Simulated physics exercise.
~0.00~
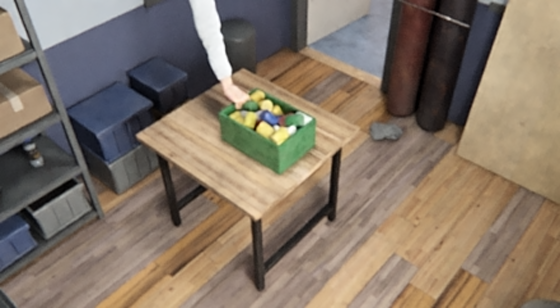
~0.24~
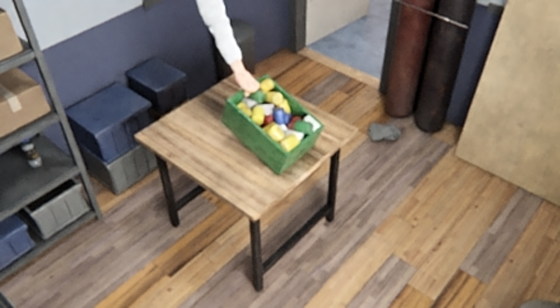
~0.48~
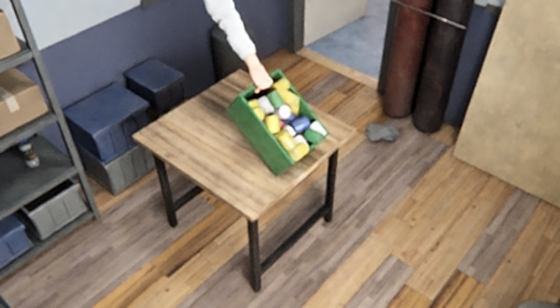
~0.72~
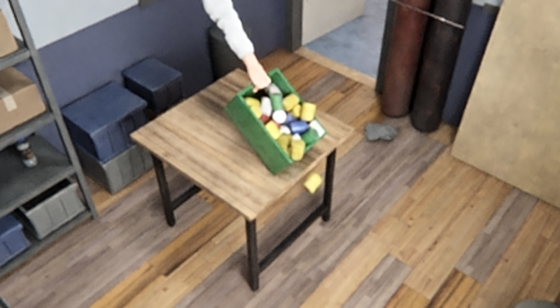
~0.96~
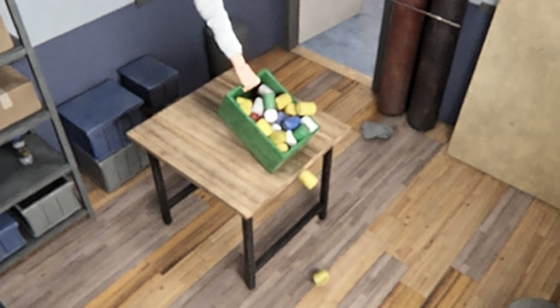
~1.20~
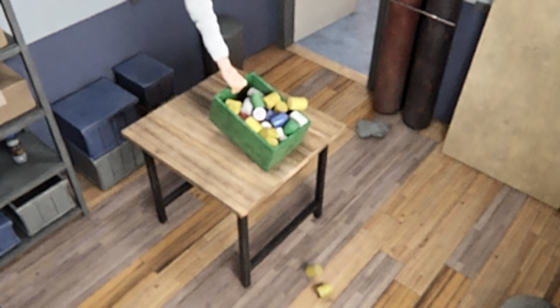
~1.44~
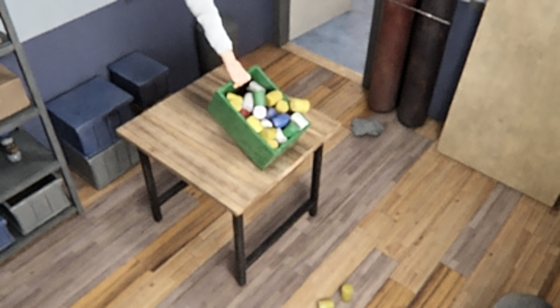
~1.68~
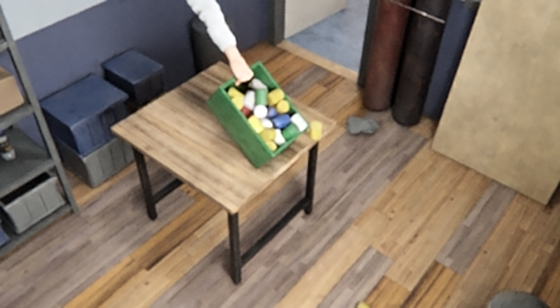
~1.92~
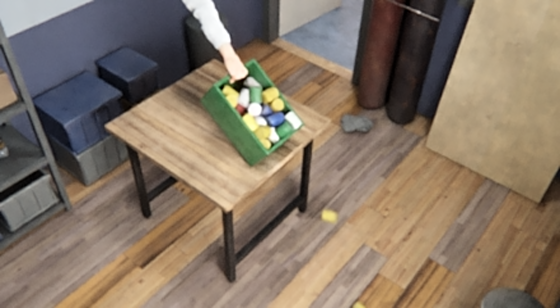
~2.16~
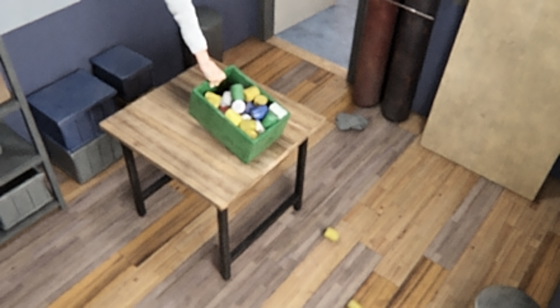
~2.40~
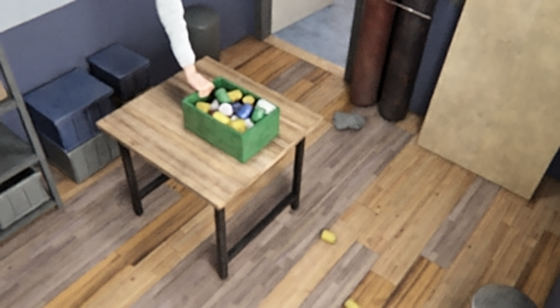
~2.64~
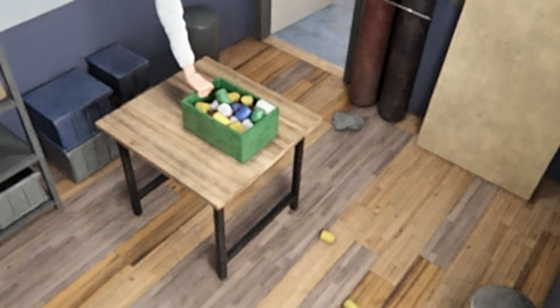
Hand tilting a green box of colourful jars on a wooden table twice, spilling a few onto the floor, then lowering it flat.
